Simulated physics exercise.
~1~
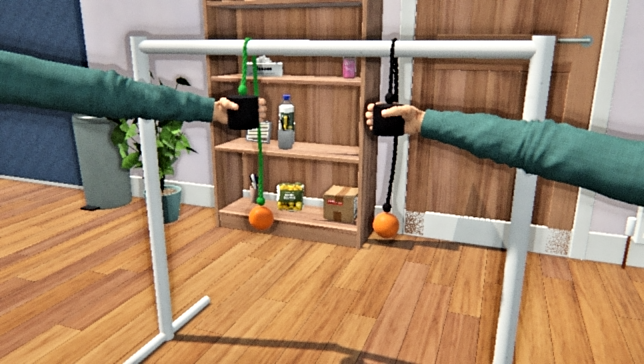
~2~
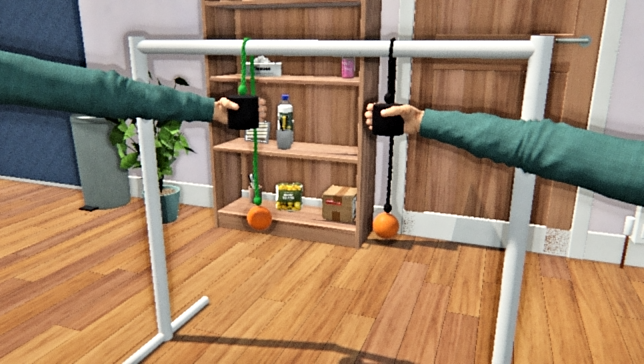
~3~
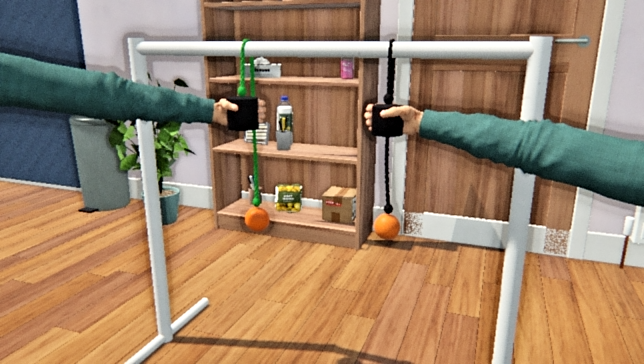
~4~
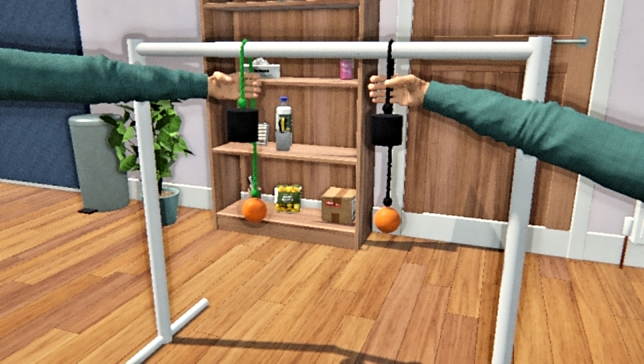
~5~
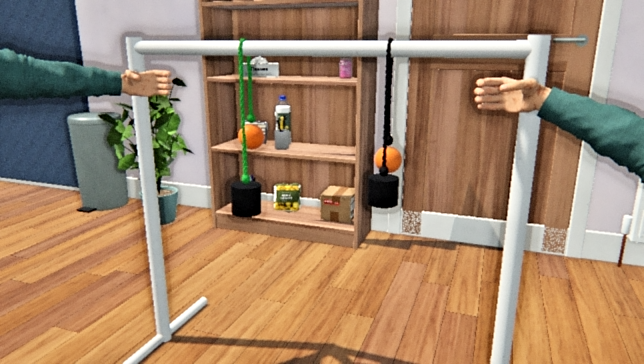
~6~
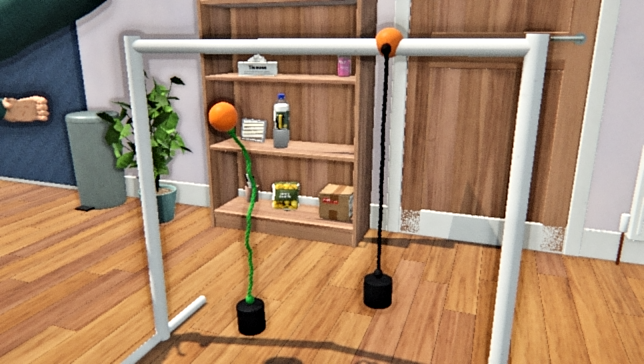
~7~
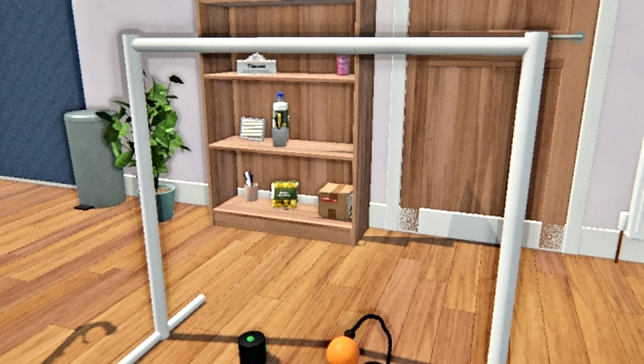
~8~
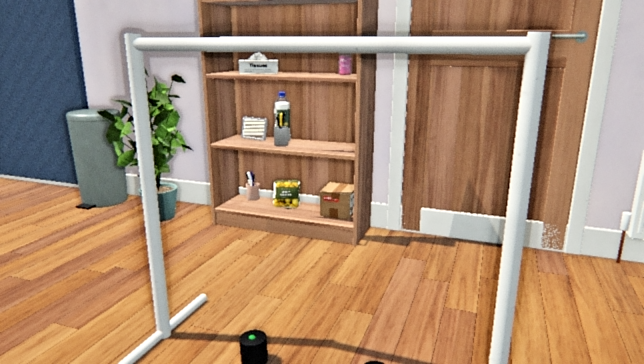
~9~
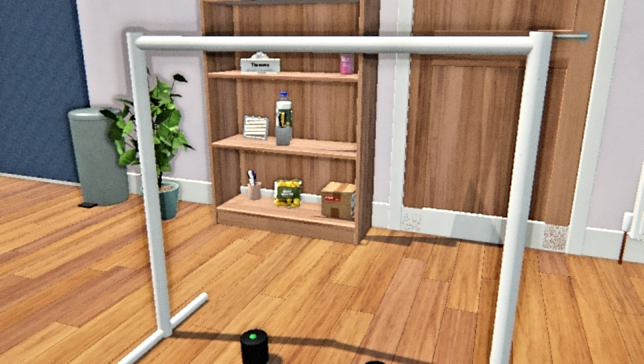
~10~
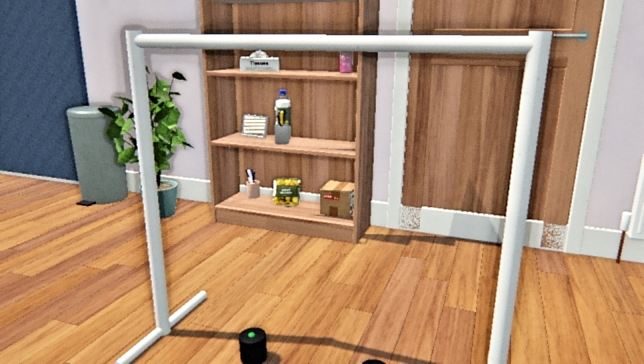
In this clip, two hands hold black cylinders on green and black ropes draped over a white rail, with orange balls dangling at the other ends. The hands let go, the cylinders drop, the balls fly upward, and both ropes slip off, leaving the cylinders on the wooden floor.
